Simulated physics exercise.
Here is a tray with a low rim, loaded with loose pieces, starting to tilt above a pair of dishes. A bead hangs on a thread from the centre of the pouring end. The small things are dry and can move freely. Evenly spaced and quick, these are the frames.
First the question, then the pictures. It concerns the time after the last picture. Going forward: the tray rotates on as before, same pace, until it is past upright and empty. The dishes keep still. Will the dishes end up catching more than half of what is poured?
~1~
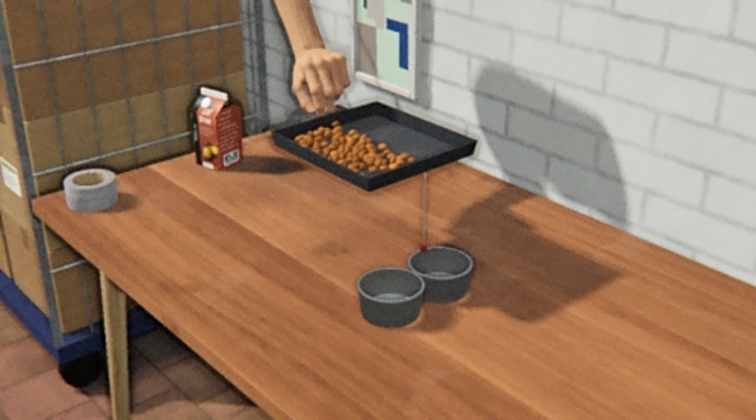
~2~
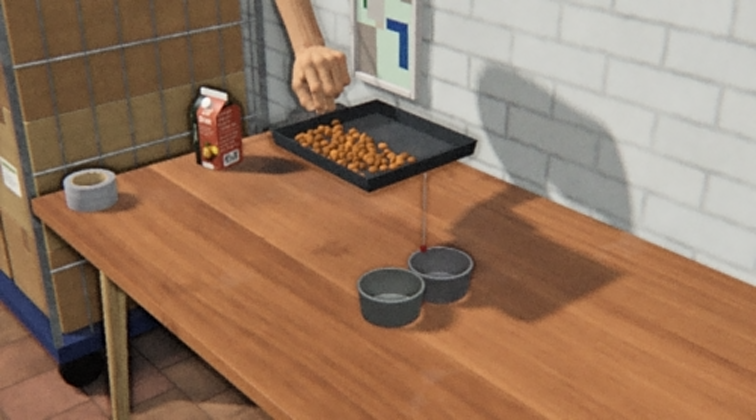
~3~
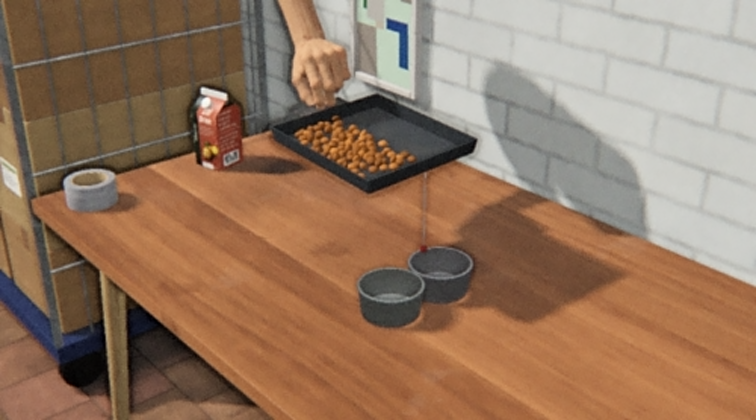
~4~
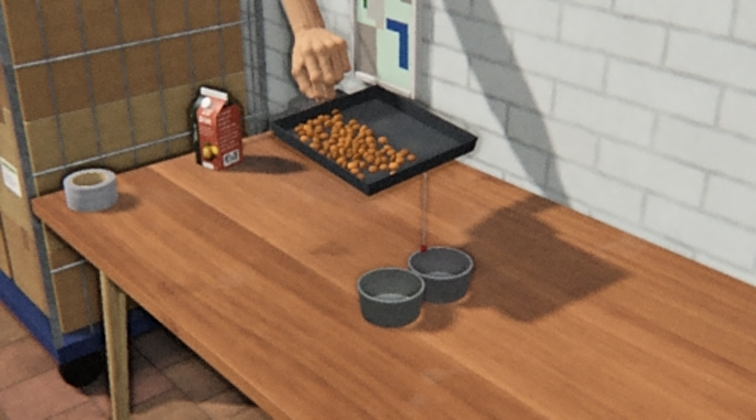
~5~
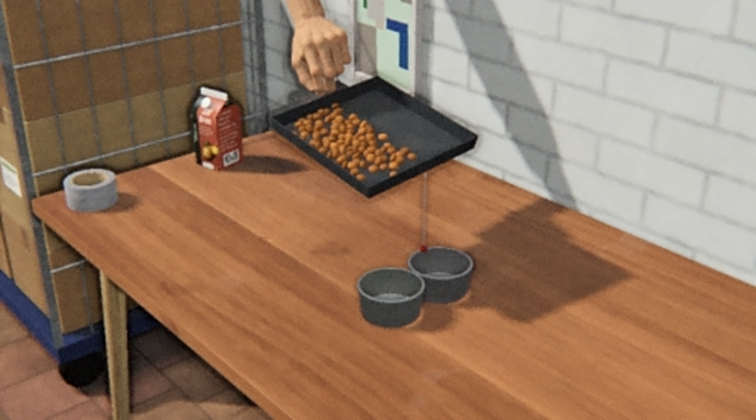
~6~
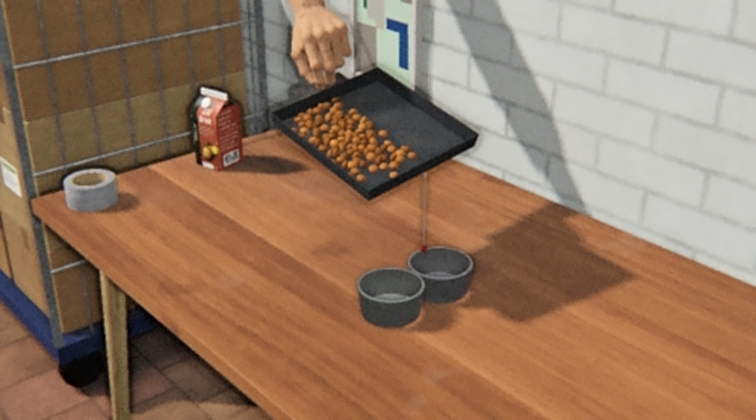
In the end the dishes save the greater share of it.
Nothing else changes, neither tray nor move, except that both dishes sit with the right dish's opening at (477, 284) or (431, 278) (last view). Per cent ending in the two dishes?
It works out to 0 percent and then 40 percent.
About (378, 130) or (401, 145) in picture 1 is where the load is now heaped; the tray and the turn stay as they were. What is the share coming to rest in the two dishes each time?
It comes to about 70 per cent the first time and about 80 per cent the second.
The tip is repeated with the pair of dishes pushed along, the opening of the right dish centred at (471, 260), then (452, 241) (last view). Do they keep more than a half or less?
The dishes end up with the lesser share in the first try and the lesser share in the second.
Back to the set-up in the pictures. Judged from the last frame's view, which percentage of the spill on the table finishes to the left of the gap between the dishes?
Around 100 per cent, I reckon.
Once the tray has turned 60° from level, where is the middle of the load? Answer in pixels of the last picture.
Mark it at roughly (368, 171) in the final frame.
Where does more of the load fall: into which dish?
It's the one placed left that wins here.
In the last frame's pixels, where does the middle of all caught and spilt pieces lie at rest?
I'd place the middle at about (382, 303).
Just after the last frame, tray tipped steeply; almost all on the tray; just a few in the air.
A moment on, tray tipped right over; roughly a third on the tray; roughly half in the left dish; about a tenth outside both; about a tenth in the air.
Further on, tray tipped past a quarter turn; the larger part in the left dish; roughly a quarter outside both.
When it is over, tray tipped past a quarter turn; the larger part in the left dish; not one in the right dish; roughly a quarter outside both.
